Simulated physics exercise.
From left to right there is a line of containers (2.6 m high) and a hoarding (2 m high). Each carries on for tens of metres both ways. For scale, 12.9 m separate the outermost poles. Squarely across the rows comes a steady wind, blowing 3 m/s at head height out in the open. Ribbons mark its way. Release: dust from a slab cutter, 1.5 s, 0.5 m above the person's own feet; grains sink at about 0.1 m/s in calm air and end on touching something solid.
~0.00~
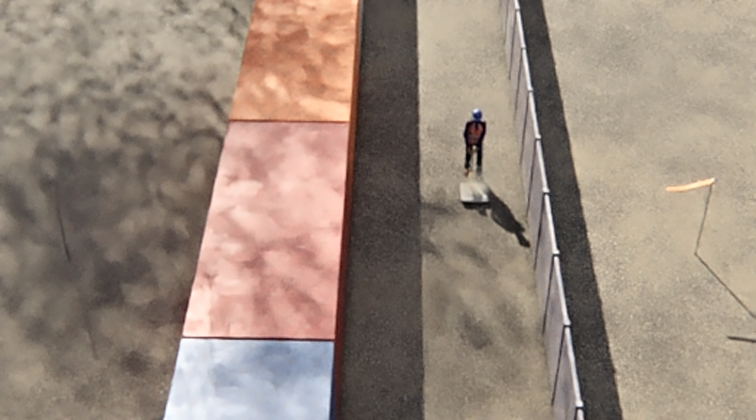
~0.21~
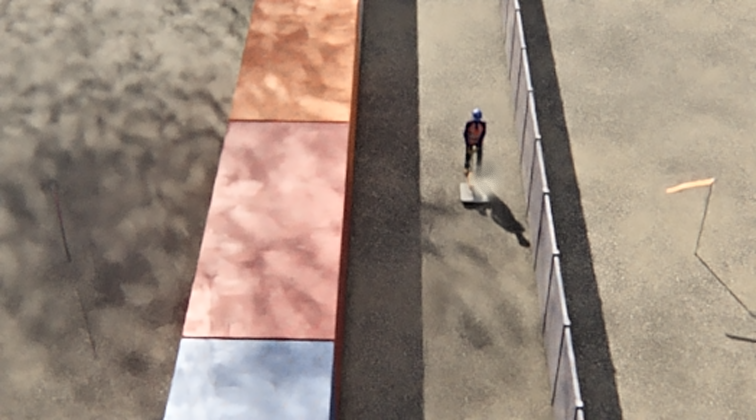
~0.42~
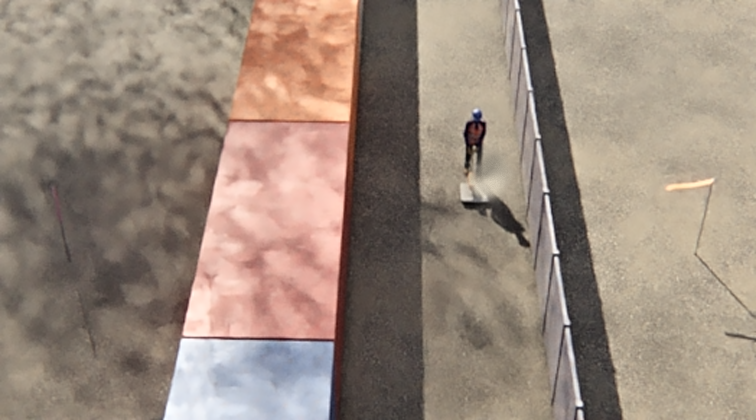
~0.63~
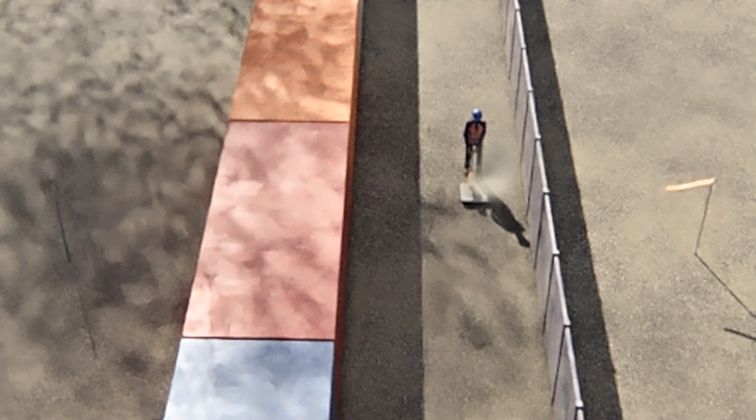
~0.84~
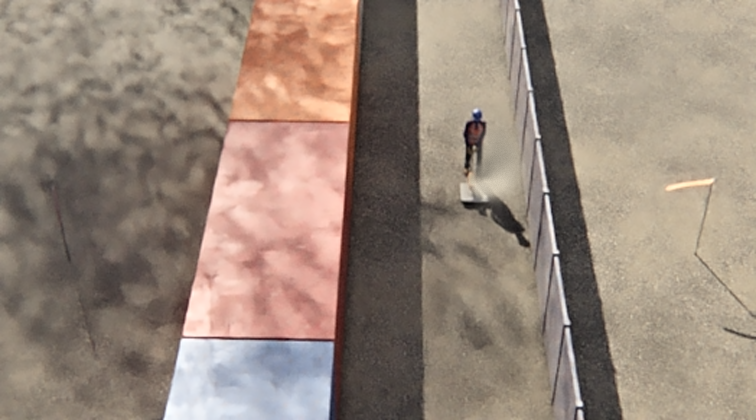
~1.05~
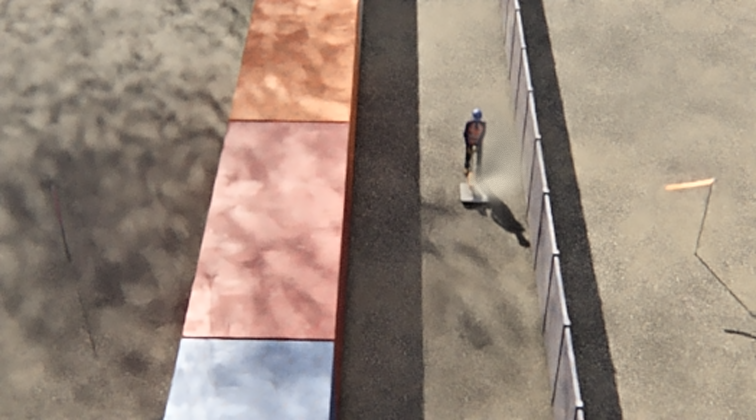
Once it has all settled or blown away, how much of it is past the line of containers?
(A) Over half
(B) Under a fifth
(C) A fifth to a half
A fifth to a half.
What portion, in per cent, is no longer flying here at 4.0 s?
I reckon it's close to 10 percent.
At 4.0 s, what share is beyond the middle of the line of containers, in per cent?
I'd put it at about 5 percent.
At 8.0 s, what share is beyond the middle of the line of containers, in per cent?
My guess is close to 25 %.
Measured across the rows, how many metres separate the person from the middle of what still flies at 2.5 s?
Around 0.5 metres.
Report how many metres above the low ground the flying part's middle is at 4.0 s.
Middle height: Approx. 2.2 m.
After 2.5 s, 0 % is beyond the line of containers; 1 % has touched down or left; the middle of what still flies is 1.9 m above the low ground, near (503, 130).
After 4.0 s, 6 % is beyond the line of containers; 8 % has touched down or left; the middle of what still flies is 2.3 m above the low ground, near (407, 115).
After 8.0 s, 25 % is beyond the line of containers; 35 % has touched down or left; the middle of what still flies is 2.2 m above the low ground, near (395, 117).
After 20.0 s, 37 % is beyond the line of containers; 75 % has touched down or left.
After 45.0 s, 40 % is beyond the line of containers; 98 % has touched down or left.
